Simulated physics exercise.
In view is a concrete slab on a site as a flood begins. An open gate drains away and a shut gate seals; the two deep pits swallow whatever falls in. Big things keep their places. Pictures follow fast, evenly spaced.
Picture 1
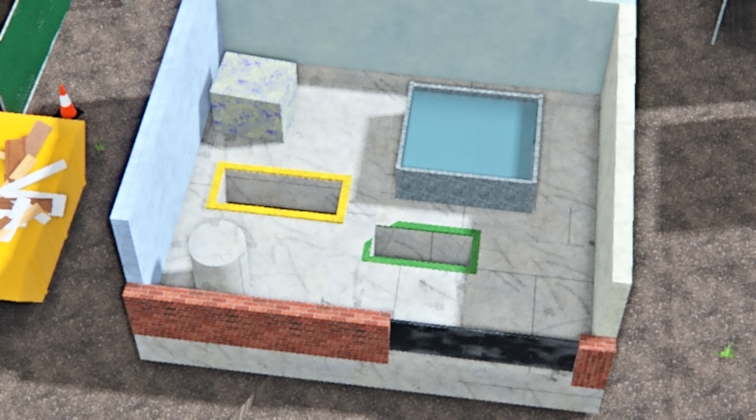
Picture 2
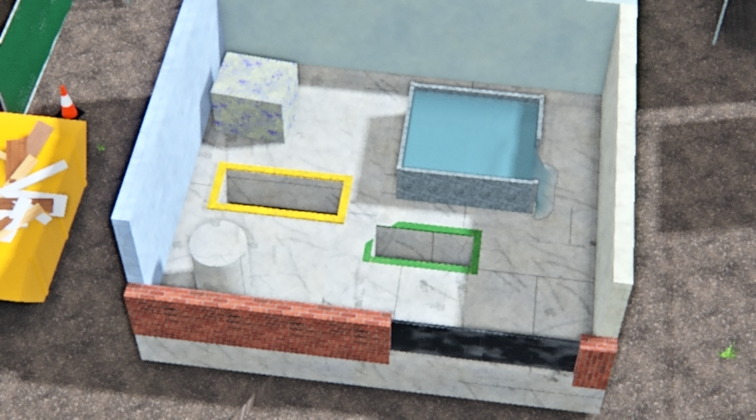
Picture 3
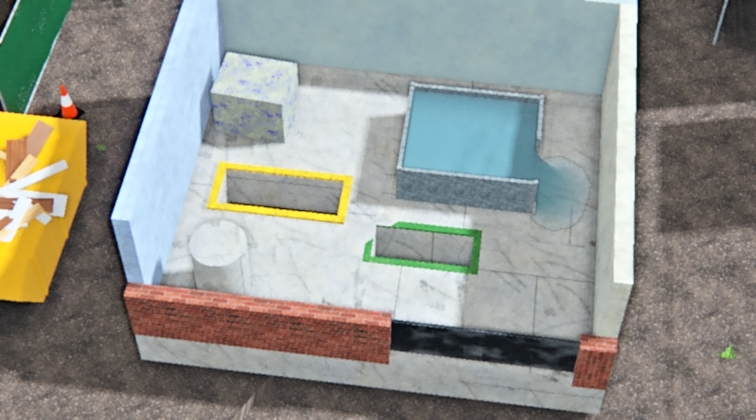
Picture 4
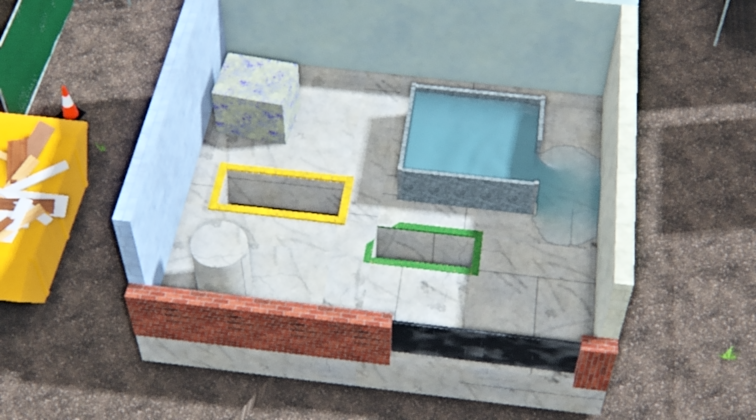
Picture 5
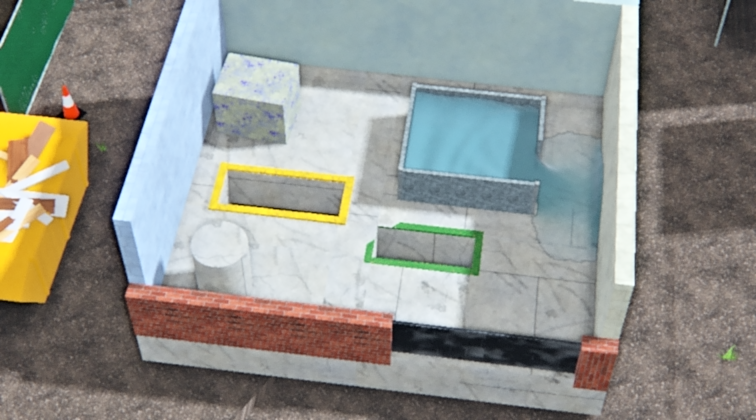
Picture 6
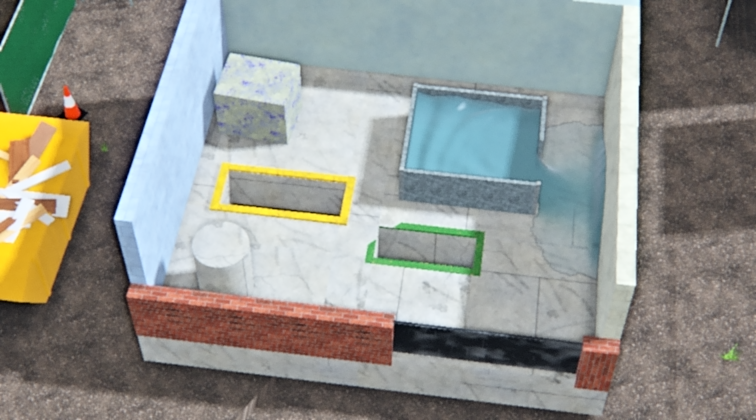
On a walled marble-patterned slab, water pours from the right side of a blue tank, spreading to the right-hand wall.
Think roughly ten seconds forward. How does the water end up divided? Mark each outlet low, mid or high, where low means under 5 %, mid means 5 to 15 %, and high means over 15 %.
Marks - gate: Low, yellow pit: Mid, green pit: Mid.
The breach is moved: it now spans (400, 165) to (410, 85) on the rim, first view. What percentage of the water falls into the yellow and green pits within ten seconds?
Approximately, yellow takes 35 % and green takes 4 %.
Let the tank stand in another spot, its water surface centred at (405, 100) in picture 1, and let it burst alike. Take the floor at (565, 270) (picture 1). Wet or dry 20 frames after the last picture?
Soaked.
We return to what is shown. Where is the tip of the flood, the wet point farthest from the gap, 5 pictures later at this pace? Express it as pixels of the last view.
Estimated pixel: (592, 366).
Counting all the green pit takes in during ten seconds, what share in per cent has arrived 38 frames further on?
Around 40 in a hundred.
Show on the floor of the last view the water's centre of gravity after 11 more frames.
Roughly (515, 187).
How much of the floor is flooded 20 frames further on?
My estimate is close to 60 per cent.
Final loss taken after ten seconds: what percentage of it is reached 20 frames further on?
My reading is near 0 per cent.
A moment on, water covers 20 % of the floor; the gate 0 %, the yellow pit 0 %, the green pit 0 %.
Next, water covers 30 % of the floor; the gate 0 %, the yellow pit 0 %, the green pit 0 %.
Then, water covers 60 % of the floor; the gate 0 %, the yellow pit 0 %, the green pit 0 %.
Later, water covers 85 % of the floor; the gate 0 %, the yellow pit 1 %, the green pit 4 %.
In the end, water covers 95 % of the floor; the gate 0 %, the yellow pit 8 %, the green pit 10 %.
